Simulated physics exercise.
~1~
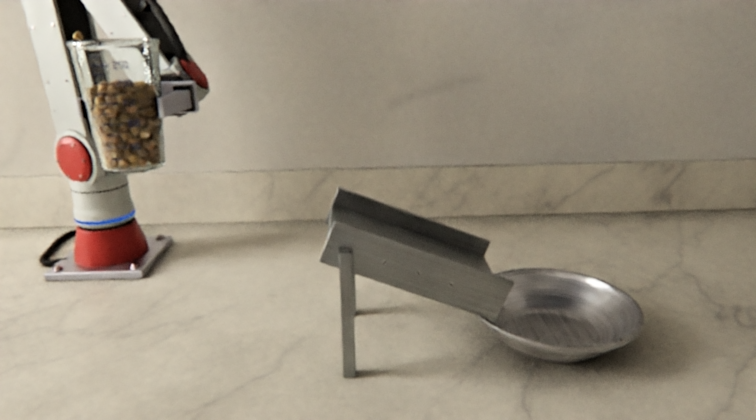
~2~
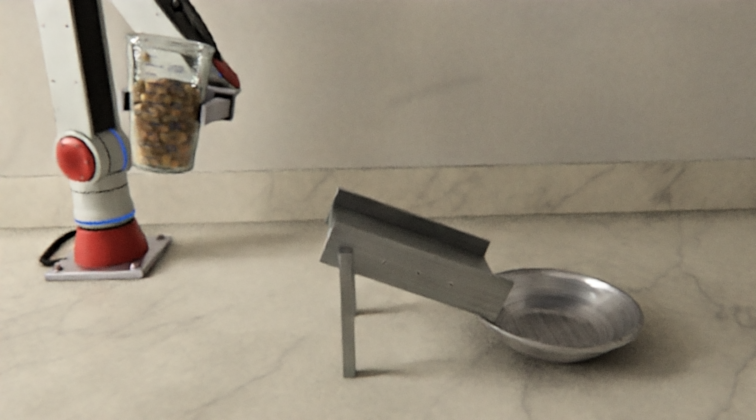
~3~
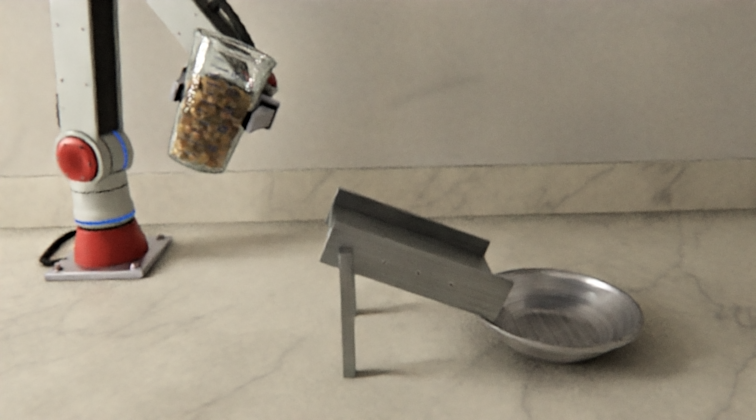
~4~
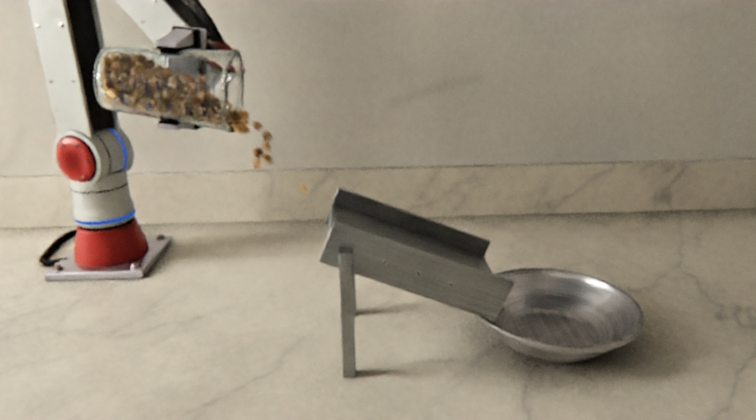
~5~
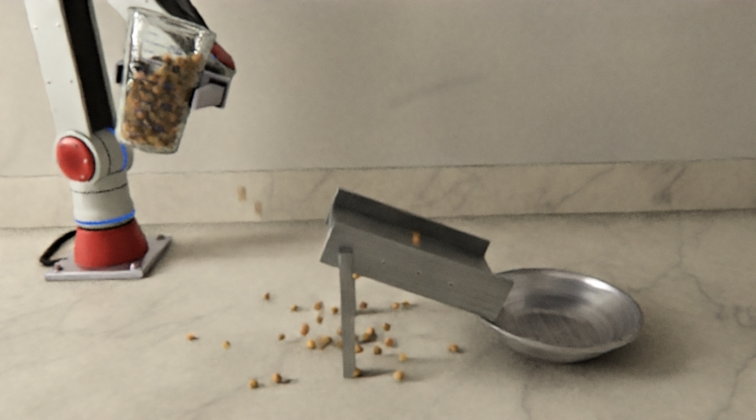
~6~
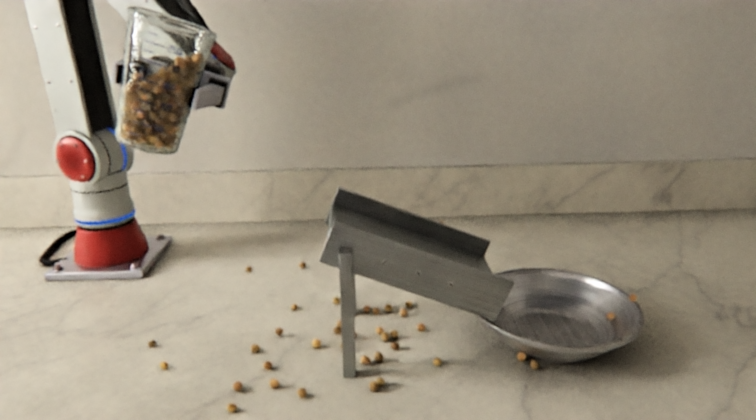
A robot arm moved a clear cup of dried chickpeas to the right, tipped it on its side and spilled some short of a metal chute, then tilted it back up, leaving chickpeas scattered around the chute and the bowl nearly empty.
